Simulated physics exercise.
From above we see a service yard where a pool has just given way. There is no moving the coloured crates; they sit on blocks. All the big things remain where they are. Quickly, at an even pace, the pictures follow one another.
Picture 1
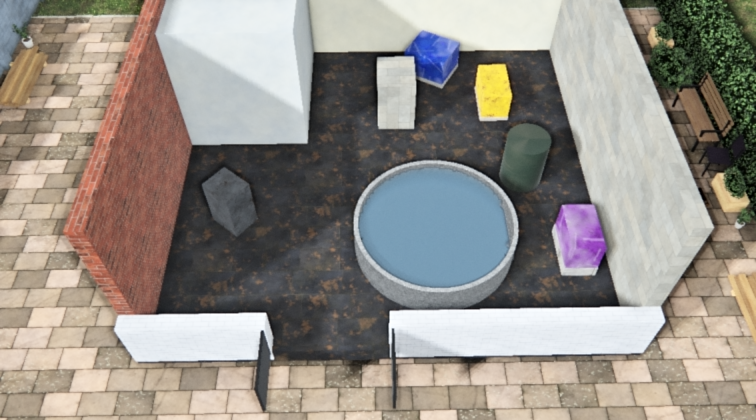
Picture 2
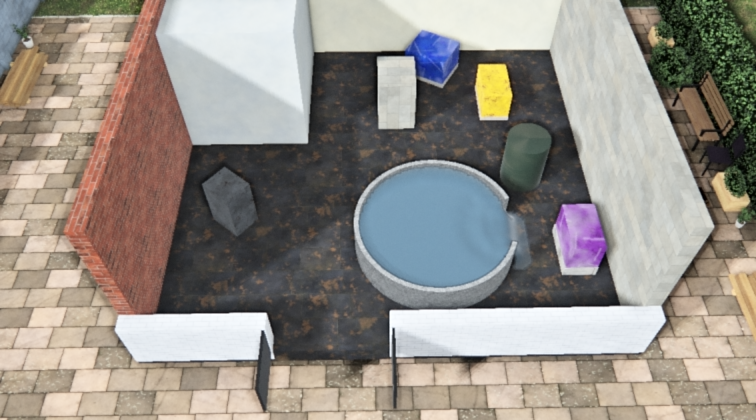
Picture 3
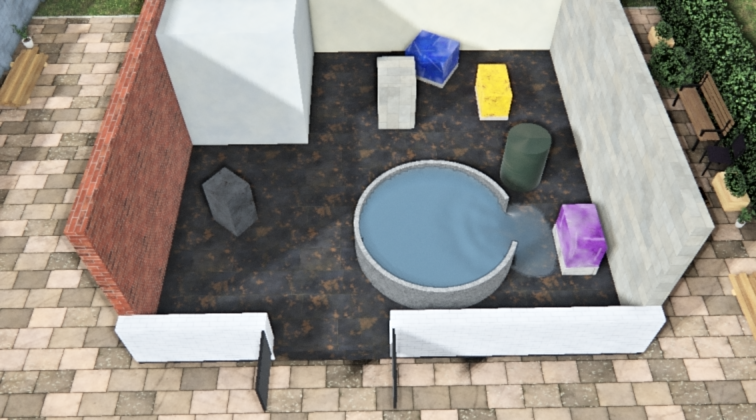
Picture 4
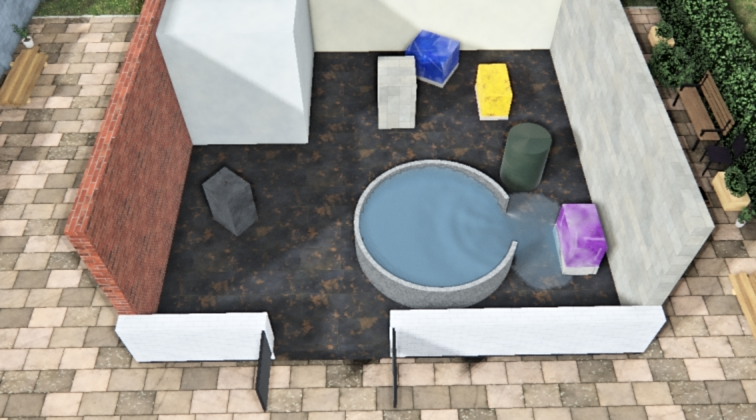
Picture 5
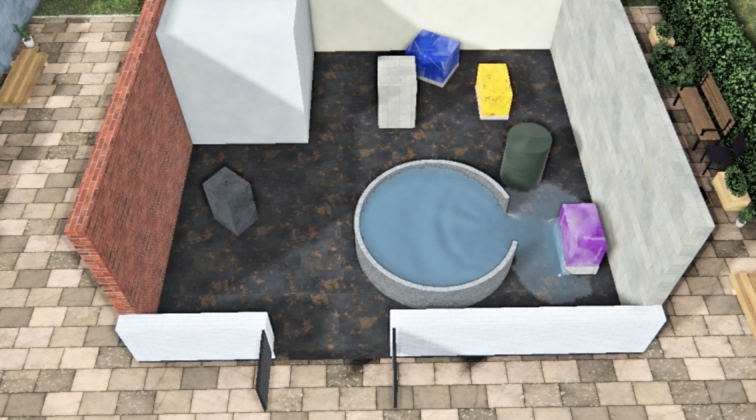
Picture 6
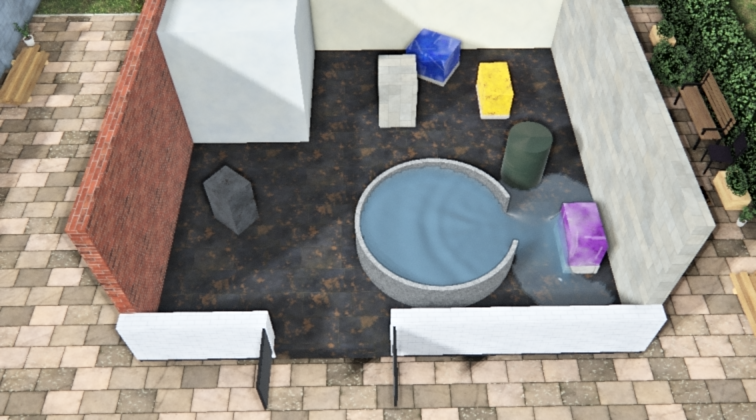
Round pool in a walled yard splitting open on its right side, water pouring out and spreading around the purple crate.
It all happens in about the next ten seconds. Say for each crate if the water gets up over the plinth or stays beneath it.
Outcome: The purple crate comes through with water on it; the yellow crate comes through with water on it; the blue crate comes through with water on it.
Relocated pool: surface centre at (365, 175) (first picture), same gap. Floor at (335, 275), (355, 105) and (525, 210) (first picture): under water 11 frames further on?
First unwetted; next unwetted; last drenched.
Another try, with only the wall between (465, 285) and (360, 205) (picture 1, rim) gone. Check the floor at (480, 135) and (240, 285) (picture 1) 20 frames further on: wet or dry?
Waterless, submerged.
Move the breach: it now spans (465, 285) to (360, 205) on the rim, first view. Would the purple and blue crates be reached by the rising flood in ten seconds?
The purple one is untouched; the blue one is untouched.
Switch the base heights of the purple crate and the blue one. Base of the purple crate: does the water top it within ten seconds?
In short: Purple crate is wetted.
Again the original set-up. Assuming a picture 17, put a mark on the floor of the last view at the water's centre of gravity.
At roughly (476, 238).
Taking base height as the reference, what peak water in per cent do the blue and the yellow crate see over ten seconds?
The first reaches around 260 in a hundred, the second around 200.
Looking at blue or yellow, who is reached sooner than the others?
Answer: The yellow-painted one.
A moment on, water covers 15 % of the floor; the purple crate water round its plinth, the yellow crate not reached, the blue crate not reached.
Next, water covers 25 % of the floor; the purple crate water round its plinth, the yellow crate not reached, the blue crate not reached.
Then, water covers 35 % of the floor; the purple crate water round its plinth, the yellow crate water round its plinth, the blue crate not reached.
Later, water covers 60 % of the floor; the purple crate water round its plinth, the yellow crate water round its plinth, the blue crate water round its plinth.
In the end, water covers 85 % of the floor; the purple crate was topped, the yellow crate was topped, the blue crate was topped.
